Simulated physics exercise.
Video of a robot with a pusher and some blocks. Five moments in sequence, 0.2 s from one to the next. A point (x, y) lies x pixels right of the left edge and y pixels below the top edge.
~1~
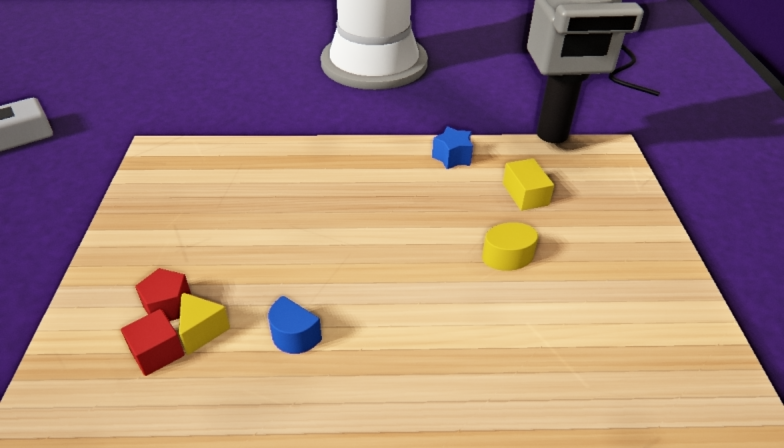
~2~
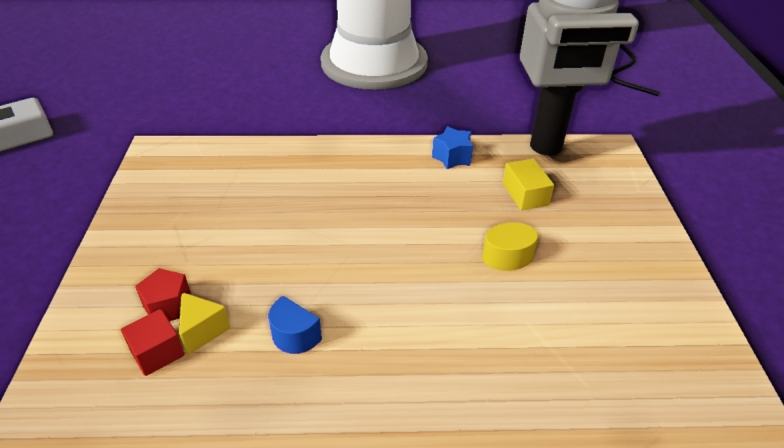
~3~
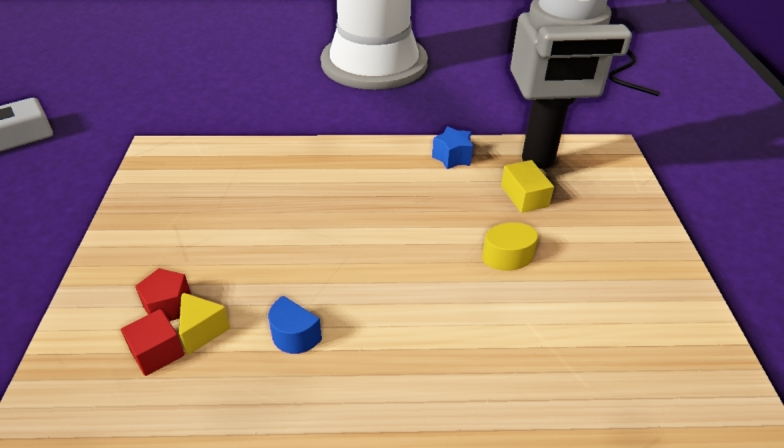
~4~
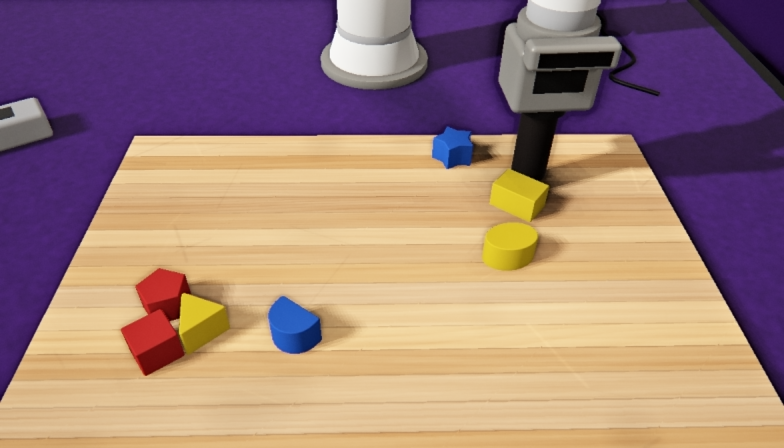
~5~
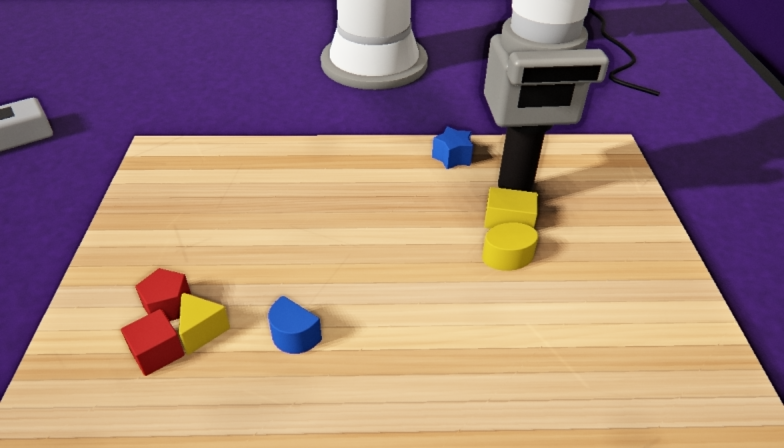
Robot arm with a black pusher moving down and slightly left, nudging a yellow block up against a yellow round block.
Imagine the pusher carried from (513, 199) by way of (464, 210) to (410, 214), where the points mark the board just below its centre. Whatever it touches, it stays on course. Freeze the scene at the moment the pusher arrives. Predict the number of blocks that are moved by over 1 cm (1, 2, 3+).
1 block.
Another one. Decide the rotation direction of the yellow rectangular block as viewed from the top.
If we look at it from overhead, the yellow rectangular block pivots counter-clockwise.
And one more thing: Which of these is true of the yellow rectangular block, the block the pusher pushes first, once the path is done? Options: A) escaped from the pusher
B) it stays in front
The correct letter is A.
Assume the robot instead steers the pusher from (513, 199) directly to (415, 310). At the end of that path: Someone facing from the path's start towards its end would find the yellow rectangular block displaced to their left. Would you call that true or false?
That is true.
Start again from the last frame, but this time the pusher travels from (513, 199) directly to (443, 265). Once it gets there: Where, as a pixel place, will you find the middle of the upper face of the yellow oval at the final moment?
It is going to be at (525, 268).
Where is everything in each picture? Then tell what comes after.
Pusher tip at (552, 135); block tops, yellow oval at (512, 235); yellow rectangular block at (530, 173), in the first picture.
Pusher at (546, 147); blocks unchanged, in the second picture.
Pusher at (538, 159); yellow rectangular block at (529, 175), in the third picture.
Pusher at (528, 172); yellow rectangular block at (521, 184), in the fourth picture.
Pusher at (515, 186); yellow oval at (512, 235); yellow rectangular block at (513, 200), in the fifth picture.
On the path given first. One third of the way, pusher at (483, 195); yellow rectangular block at (509, 208), turned 25° anticlockwise.
Two thirds of the way, pusher at (447, 198); yellow rectangular block at (509, 208), turned 25° anticlockwise.
At the end, pusher at (410, 201); yellow oval in place; yellow rectangular block at (509, 208), turned 25° anticlockwise.
